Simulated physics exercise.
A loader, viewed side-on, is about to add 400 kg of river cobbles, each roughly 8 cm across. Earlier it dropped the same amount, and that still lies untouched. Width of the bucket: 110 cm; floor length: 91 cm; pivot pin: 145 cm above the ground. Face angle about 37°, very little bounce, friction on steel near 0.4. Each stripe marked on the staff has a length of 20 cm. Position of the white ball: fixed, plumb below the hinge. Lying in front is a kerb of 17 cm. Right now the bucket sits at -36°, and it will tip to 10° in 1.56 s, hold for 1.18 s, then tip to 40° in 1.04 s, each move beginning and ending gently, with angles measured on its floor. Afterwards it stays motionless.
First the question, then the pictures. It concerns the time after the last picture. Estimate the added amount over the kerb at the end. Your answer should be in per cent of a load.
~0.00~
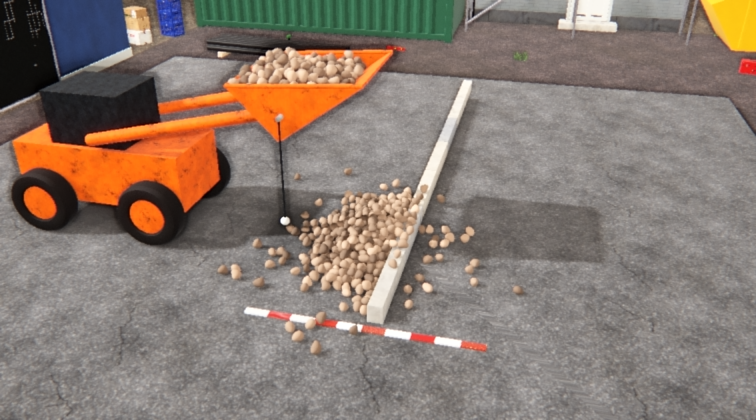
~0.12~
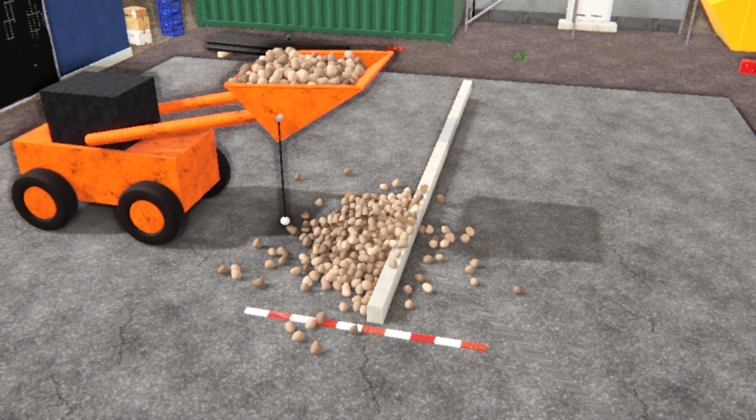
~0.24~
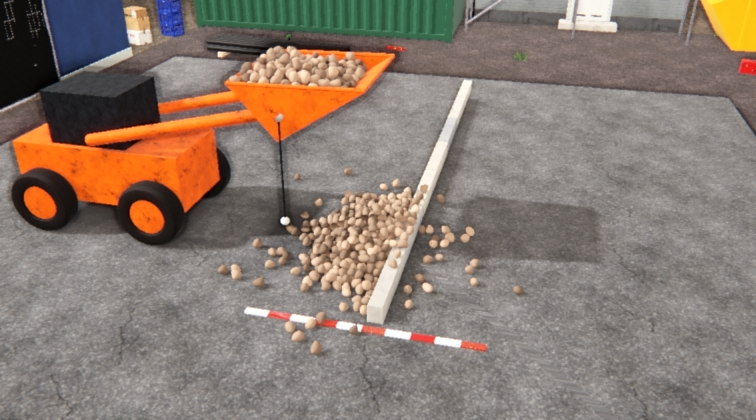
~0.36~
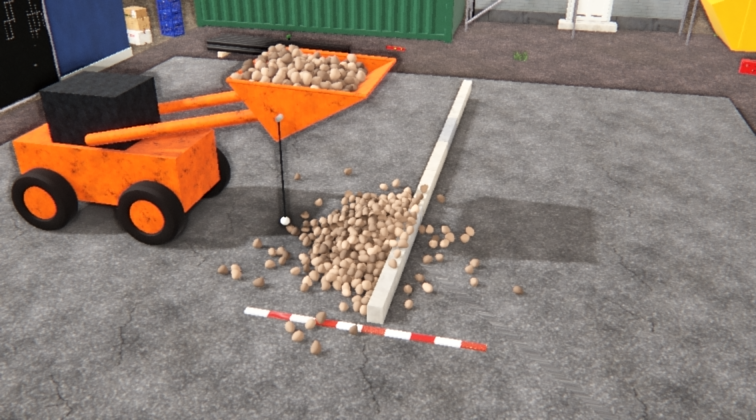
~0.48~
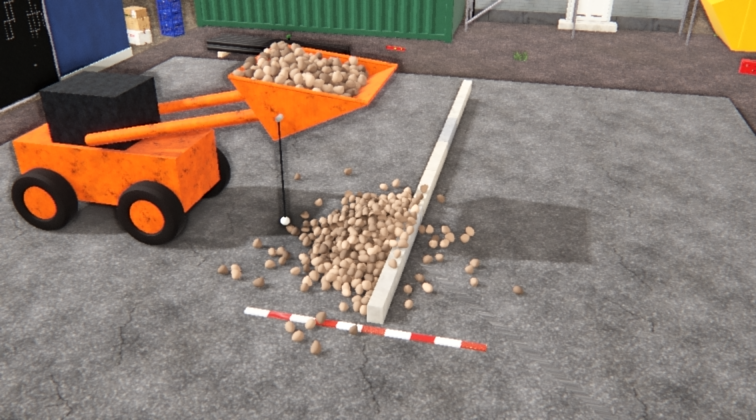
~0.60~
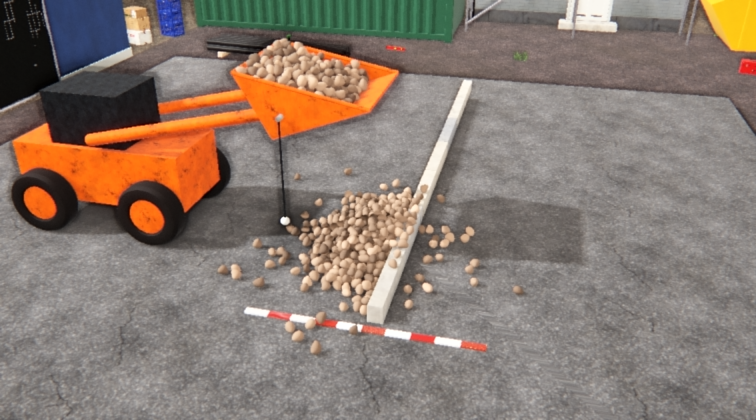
Roughly 63 per cent of a load.
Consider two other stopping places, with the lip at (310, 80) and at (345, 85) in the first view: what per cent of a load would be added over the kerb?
First place: Roughly 5 %; second place: Roughly 35 %.
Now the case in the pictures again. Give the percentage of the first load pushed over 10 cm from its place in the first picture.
The answer is about 5 per cent.
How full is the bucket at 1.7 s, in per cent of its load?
Some 100 %, roughly, is held.
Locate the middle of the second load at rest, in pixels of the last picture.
They settle centred around (422, 239).
After 1.2 s the floor is at 3°; in per cent of one load, 100 in the bucket, 96 on this side of the kerb, 4 over the kerb; the foremost stones are at (470, 256).
After 1.7 s the floor is at 10°; in per cent of one load, 98 in the bucket, 97 on this side of the kerb, 4 over the kerb; the foremost stones are at (470, 256).
After 4.2 s the floor is at 40°; in per cent of one load, 0 in the bucket, 145 on this side of the kerb, 55 over the kerb; the foremost stones are at (517, 257).
After 6.8 s the floor is at 40°; in per cent of one load, 0 in the bucket, 132 on this side of the kerb, 67 over the kerb; the foremost stones are at (542, 273). Net gain over the kerb, 63.
